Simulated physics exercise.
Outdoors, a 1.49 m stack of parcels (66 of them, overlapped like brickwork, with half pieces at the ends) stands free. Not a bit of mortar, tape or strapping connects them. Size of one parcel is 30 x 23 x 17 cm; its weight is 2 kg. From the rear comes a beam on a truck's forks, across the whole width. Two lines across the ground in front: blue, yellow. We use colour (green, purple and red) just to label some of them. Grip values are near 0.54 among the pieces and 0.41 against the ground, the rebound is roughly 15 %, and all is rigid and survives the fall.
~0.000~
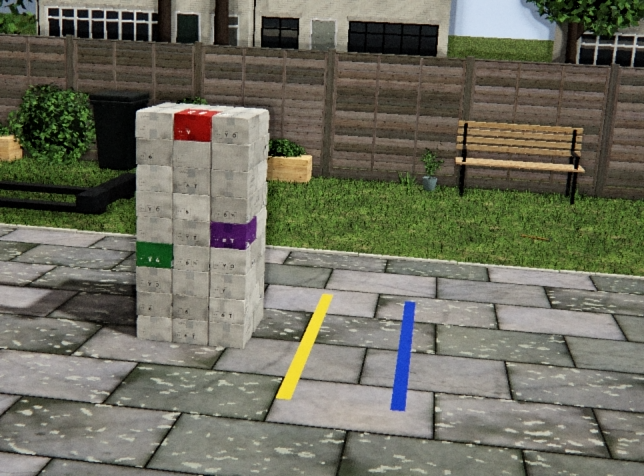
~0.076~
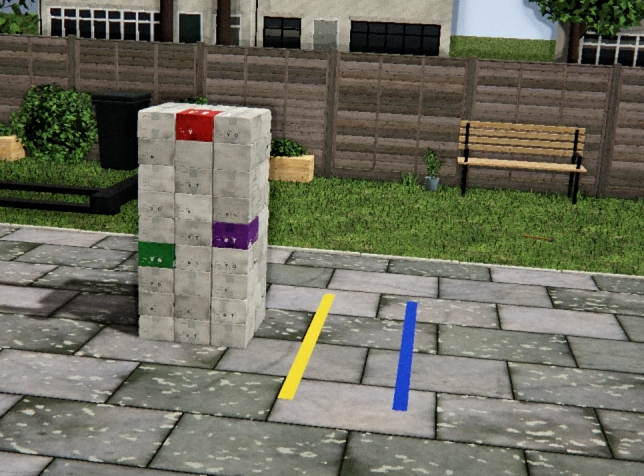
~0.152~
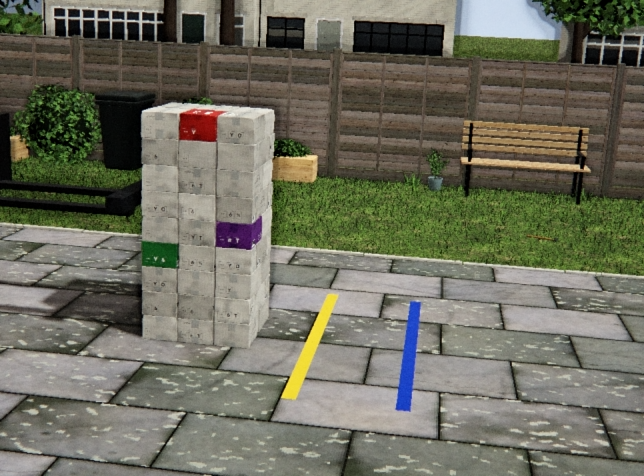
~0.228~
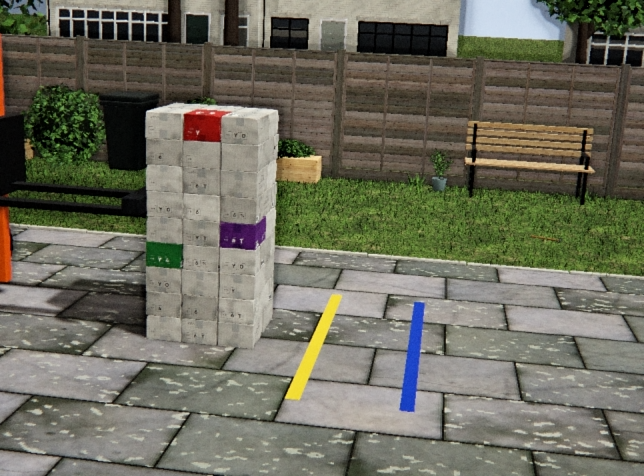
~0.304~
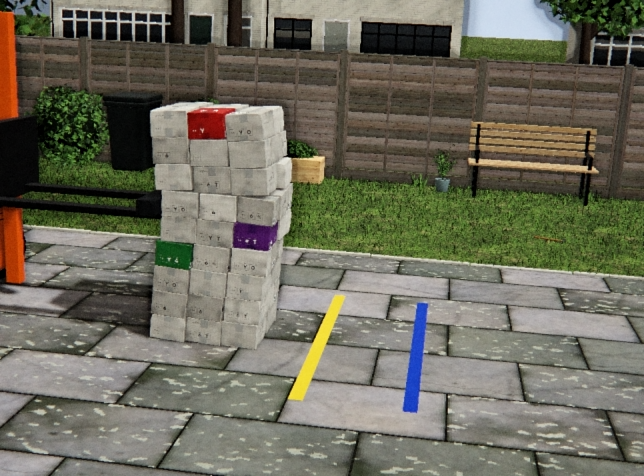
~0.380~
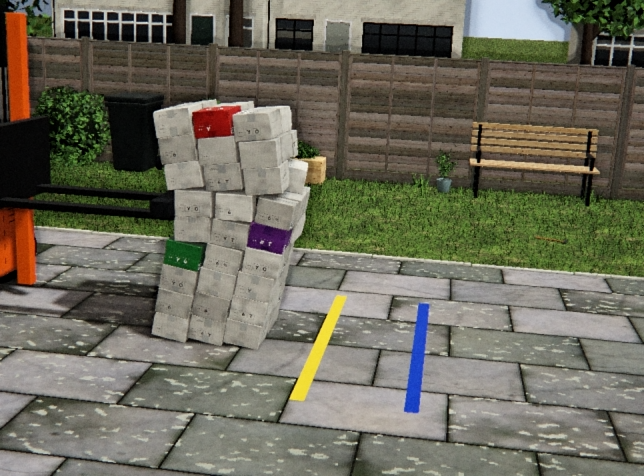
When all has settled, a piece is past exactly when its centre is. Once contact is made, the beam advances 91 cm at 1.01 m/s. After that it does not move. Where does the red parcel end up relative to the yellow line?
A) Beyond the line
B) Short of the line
(A) Beyond the line.
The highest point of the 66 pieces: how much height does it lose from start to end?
By about 40 cm, start to end.
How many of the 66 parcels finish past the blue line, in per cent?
Share past the line: Some 30 %.
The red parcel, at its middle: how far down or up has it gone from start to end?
Lower, by roughly 130 cm.
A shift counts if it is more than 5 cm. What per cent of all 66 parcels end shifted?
Displaced: 90 %.
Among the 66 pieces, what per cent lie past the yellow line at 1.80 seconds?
At that instant, 55 percent.
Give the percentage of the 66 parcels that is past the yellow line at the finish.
Something near 50 percent.
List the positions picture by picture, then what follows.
In the first frame (each place is the centre of the face we see best; the camera pans a little), beam (86, 204) 22 cm from the stack; yellow line, near end, (301, 357); blue line, near end, (403, 367); red parcel (192, 128); green parcel (153, 255); purple parcel (228, 236); all in place.
Beam (100, 205) 15 cm from the stack; red parcel (194, 128), in the second frame.
Beam (116, 206) 7 cm from the stack; red parcel (198, 128), in the third frame.
Beam (132, 207) 8 mm in; red parcel (202, 128), in the fourth frame.
Beam (147, 208) 8 cm in; red parcel (206, 126) tilted 4°; green parcel (173, 256) tilted 4°; steepest lean 6°, the parcel at (244, 128); 64 have shifted, in the fifth frame.
Beam (160, 210) 16 cm in; yellow line, near end, (314, 359); blue line, near end, (416, 369); red parcel (212, 124) tilted 8°; purple parcel (267, 239) tilted 9°; green parcel (182, 256) tilted 9°; steepest lean 11°, the parcel at (177, 150); 66 have shifted, in the sixth frame.
By 0.52 s, none of the 66 parcels past the yellow line, 65 disturbed; red parcel tilted 15°; purple parcel tilted 22°.
By 0.78 s, 14 of the 66 parcels past the yellow line; red parcel tilted 30°, 54 mm lower; purple parcel tilted 53°, 31 cm lower.
By 1.16 s, 29 of the 66 parcels past the yellow line; red parcel tilted 13°, 43 cm lower; purple parcel upside down.
By 1.80 s, 35 of the 66 parcels past the yellow line; red parcel on its side; purple parcel upside down.
When it is over (3.2 s), 32 of the 66 parcels past the yellow line; red parcel on its side; purple parcel upside down; green parcel tilted 38°, 18 cm lower. In pixels of the last frame, middles, red parcel near (463, 393), purple parcel near (486, 352).
